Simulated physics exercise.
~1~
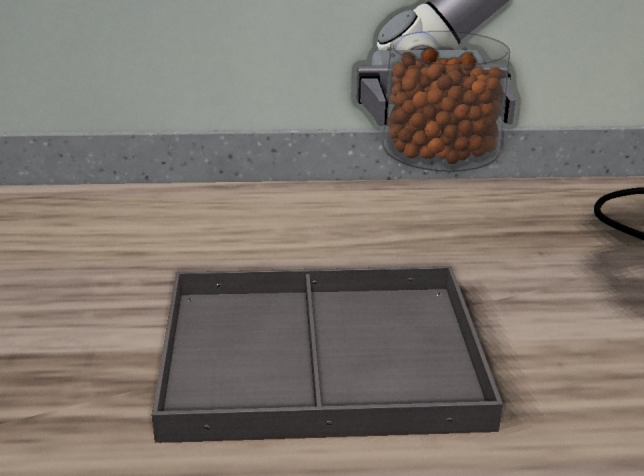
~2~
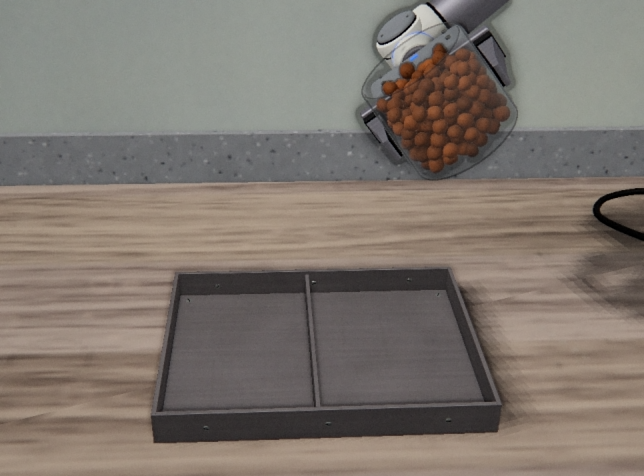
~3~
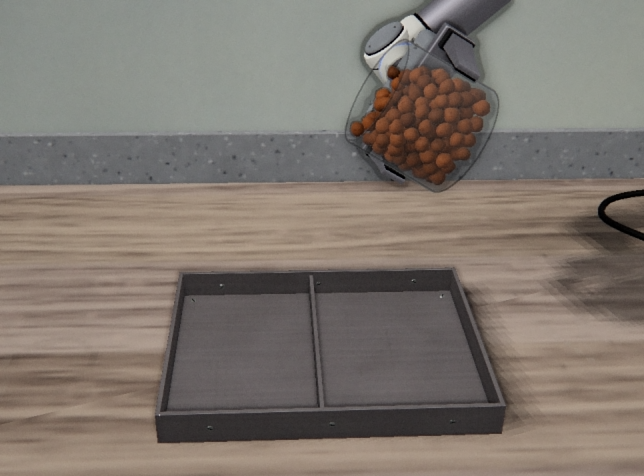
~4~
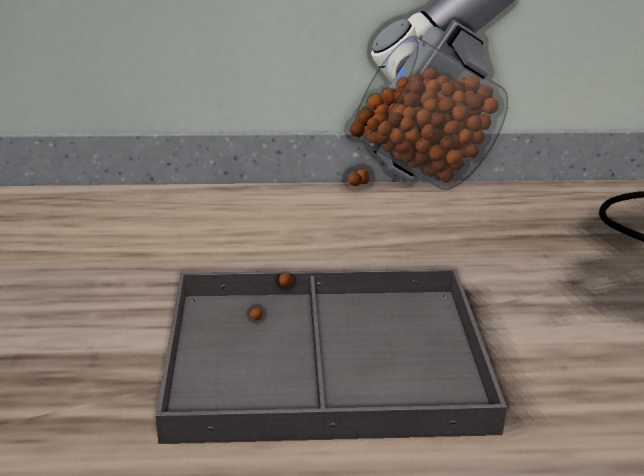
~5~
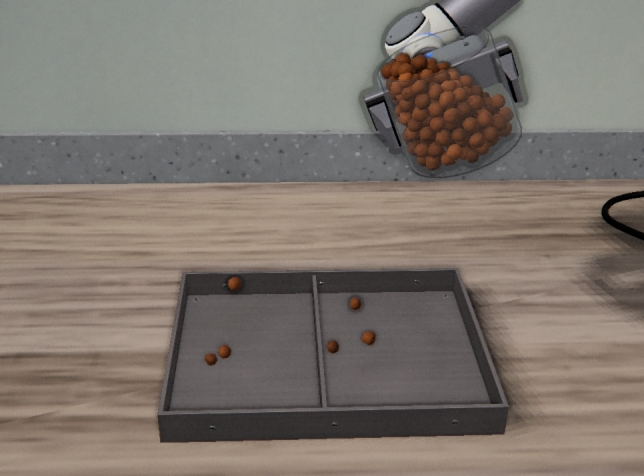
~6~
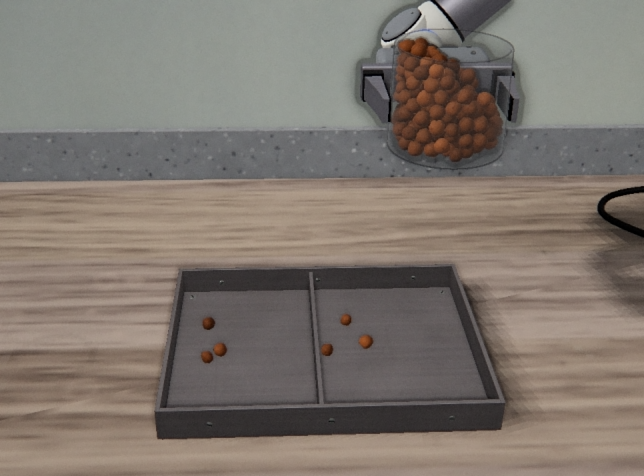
A robot arm tilting a clear tumbler of hazelnuts, dropping six into a divided grey tray, three each side, then levelling it.
